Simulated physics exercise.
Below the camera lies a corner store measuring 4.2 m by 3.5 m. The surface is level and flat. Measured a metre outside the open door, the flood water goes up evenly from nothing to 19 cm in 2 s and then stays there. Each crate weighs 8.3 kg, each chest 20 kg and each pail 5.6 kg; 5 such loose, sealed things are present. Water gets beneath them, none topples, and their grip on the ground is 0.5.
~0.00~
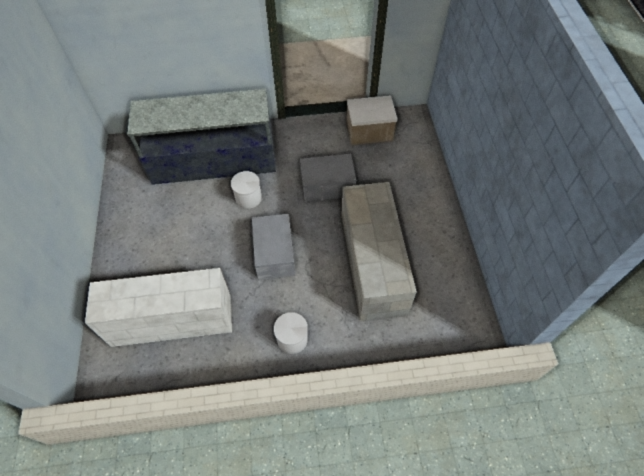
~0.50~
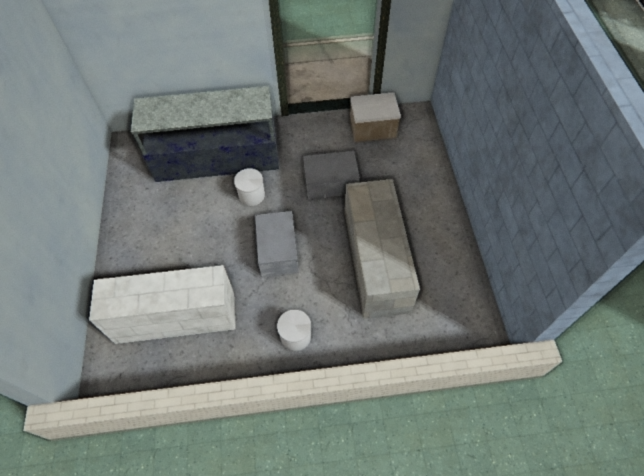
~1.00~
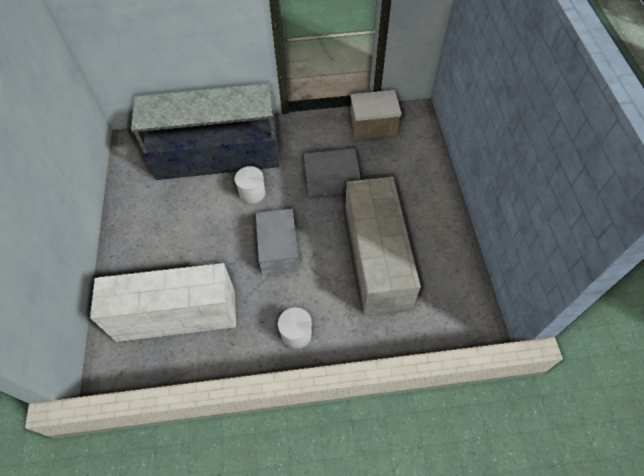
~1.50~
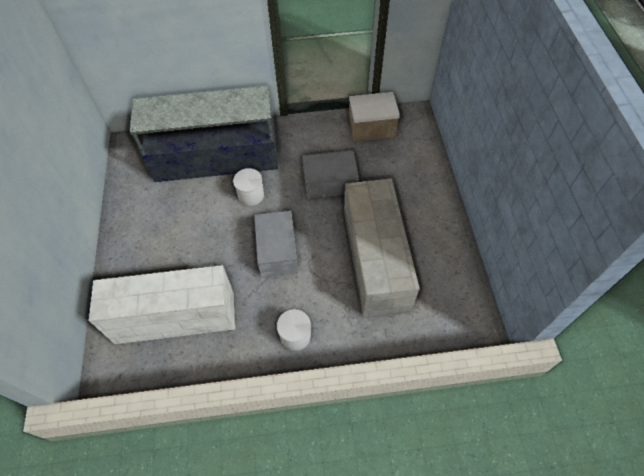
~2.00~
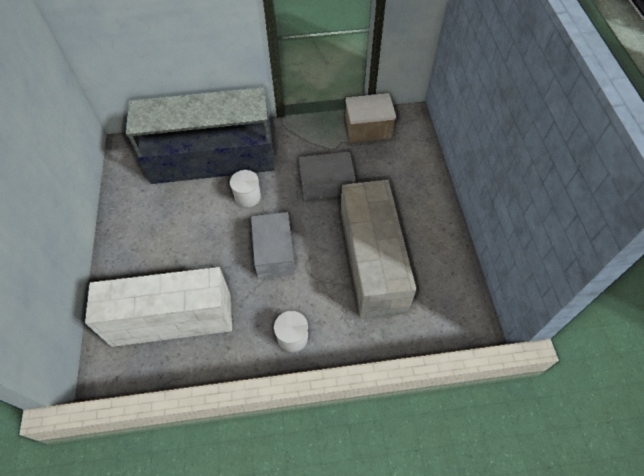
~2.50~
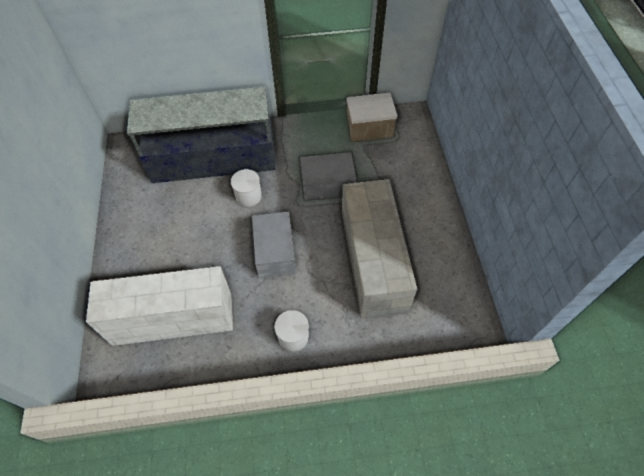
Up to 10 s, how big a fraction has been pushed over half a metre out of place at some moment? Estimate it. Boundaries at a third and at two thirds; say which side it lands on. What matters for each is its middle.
It's going to be two in three or more, I reckon.
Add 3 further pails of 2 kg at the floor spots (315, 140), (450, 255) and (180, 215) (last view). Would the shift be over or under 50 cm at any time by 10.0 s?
So, in the order asked, it's too far, too far and not far enough.
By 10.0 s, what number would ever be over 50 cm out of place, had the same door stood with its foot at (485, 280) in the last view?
That would give 2.
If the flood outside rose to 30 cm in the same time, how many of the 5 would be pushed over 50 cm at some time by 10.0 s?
Result: 4.
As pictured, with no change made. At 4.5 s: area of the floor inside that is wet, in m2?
Roughly 8.5 m2.
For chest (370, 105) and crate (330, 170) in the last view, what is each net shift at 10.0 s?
In turn: 60 cm, 200 cm.
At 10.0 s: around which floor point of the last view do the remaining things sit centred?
About (267, 273).
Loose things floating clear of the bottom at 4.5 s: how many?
Count at that moment: 1.
After 3.5 s 1 of 5 are over 50 cm from their spots; 0 afloat.
After 4.5 s 3 of 5 are over 50 cm from their spots; 1 afloat.
After 7.0 s 4 of 5 are over 50 cm from their spots; 2 afloat.
After 10.0 s 4 of 5 are over 50 cm from their spots, and 4 have been at some point; 4 afloat.
